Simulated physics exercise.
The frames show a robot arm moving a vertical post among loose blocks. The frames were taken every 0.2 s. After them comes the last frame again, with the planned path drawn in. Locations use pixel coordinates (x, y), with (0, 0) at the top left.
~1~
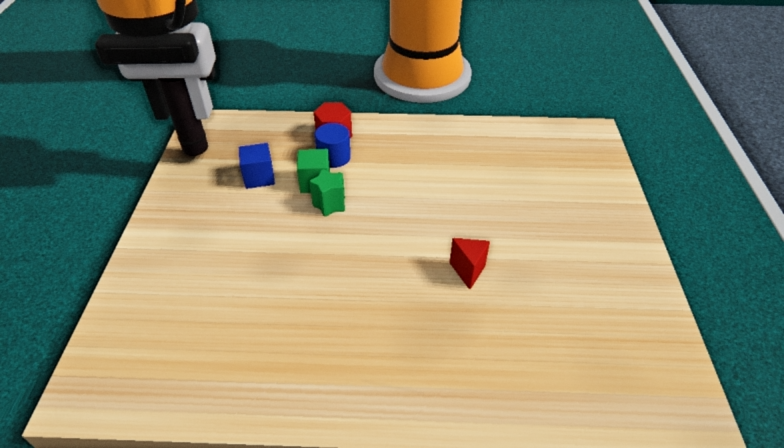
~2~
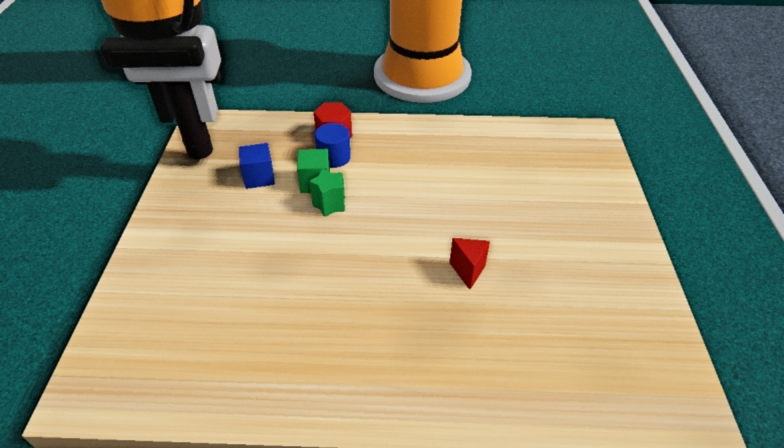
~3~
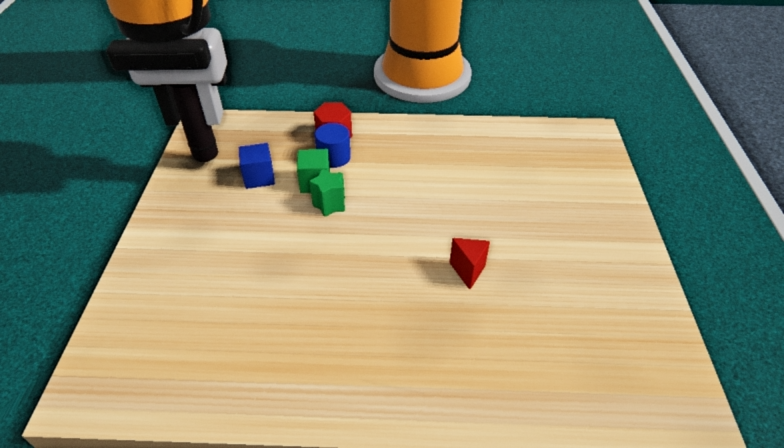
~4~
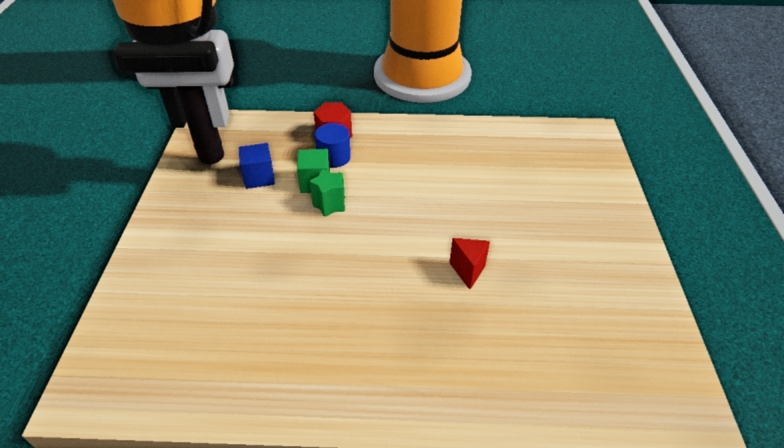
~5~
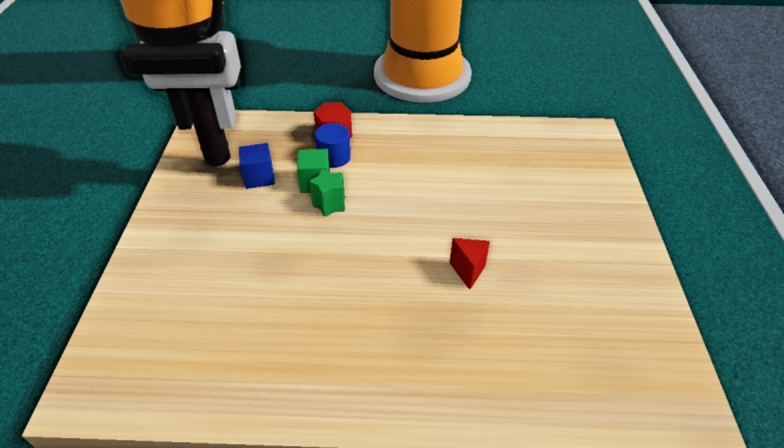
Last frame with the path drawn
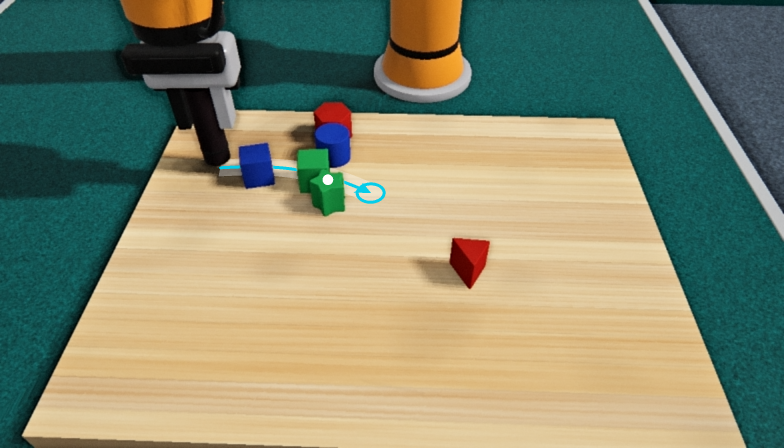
A robot arm slides its black post slightly right toward a still blue cube.
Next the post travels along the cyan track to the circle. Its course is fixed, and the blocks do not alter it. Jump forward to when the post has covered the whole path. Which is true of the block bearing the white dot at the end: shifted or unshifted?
At the moment the path ends, the block bearing the white dot no longer stands where it did.
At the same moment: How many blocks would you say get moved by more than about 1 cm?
There will be three or more blocks that move more than 1 cm.
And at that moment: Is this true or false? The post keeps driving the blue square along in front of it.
My answer: False.
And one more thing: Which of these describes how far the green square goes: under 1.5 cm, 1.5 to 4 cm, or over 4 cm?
The largest band: Over 4 cm.
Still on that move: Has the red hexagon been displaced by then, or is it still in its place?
Once the path ends, it is where it was.
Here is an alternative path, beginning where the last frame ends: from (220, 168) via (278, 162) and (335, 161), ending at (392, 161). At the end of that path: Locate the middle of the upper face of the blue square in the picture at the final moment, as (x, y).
Final place: (276, 157).
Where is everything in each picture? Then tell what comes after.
Tip of the post (196, 149), middles of tops, blue square (254, 153), green square (312, 158), green star block (328, 180), blue circular block (332, 133), red hexagon (332, 112), in the first picture.
Post (201, 152), nothing pushed, in the second picture.
Post (206, 155), nothing pushed, in the third picture.
Post (212, 157), nothing pushed, in the fourth picture.
Post (218, 159), blue square (254, 153), green square (312, 158), green star block (328, 180), blue circular block (332, 133), red hexagon (332, 112), in the fifth picture.
The line goes from (220, 168) through (274, 167) and (324, 176) to (371, 193); the dot is on the green star block.
What follows on the original path. One third of the way, post (273, 158); blue square (276, 160), turned 65° clockwise.
Two thirds of the way, post (324, 167); blue square (284, 164), turned 110° clockwise; green square (341, 169), turned 20° clockwise; green star block (335, 192), turned 40° clockwise.
At the end, post (370, 184); blue square (284, 164), turned 110° clockwise; green square (369, 188), turned 85° clockwise; green star block (336, 199), turned 85° clockwise; blue circular block unmoved; red hexagon unmoved.
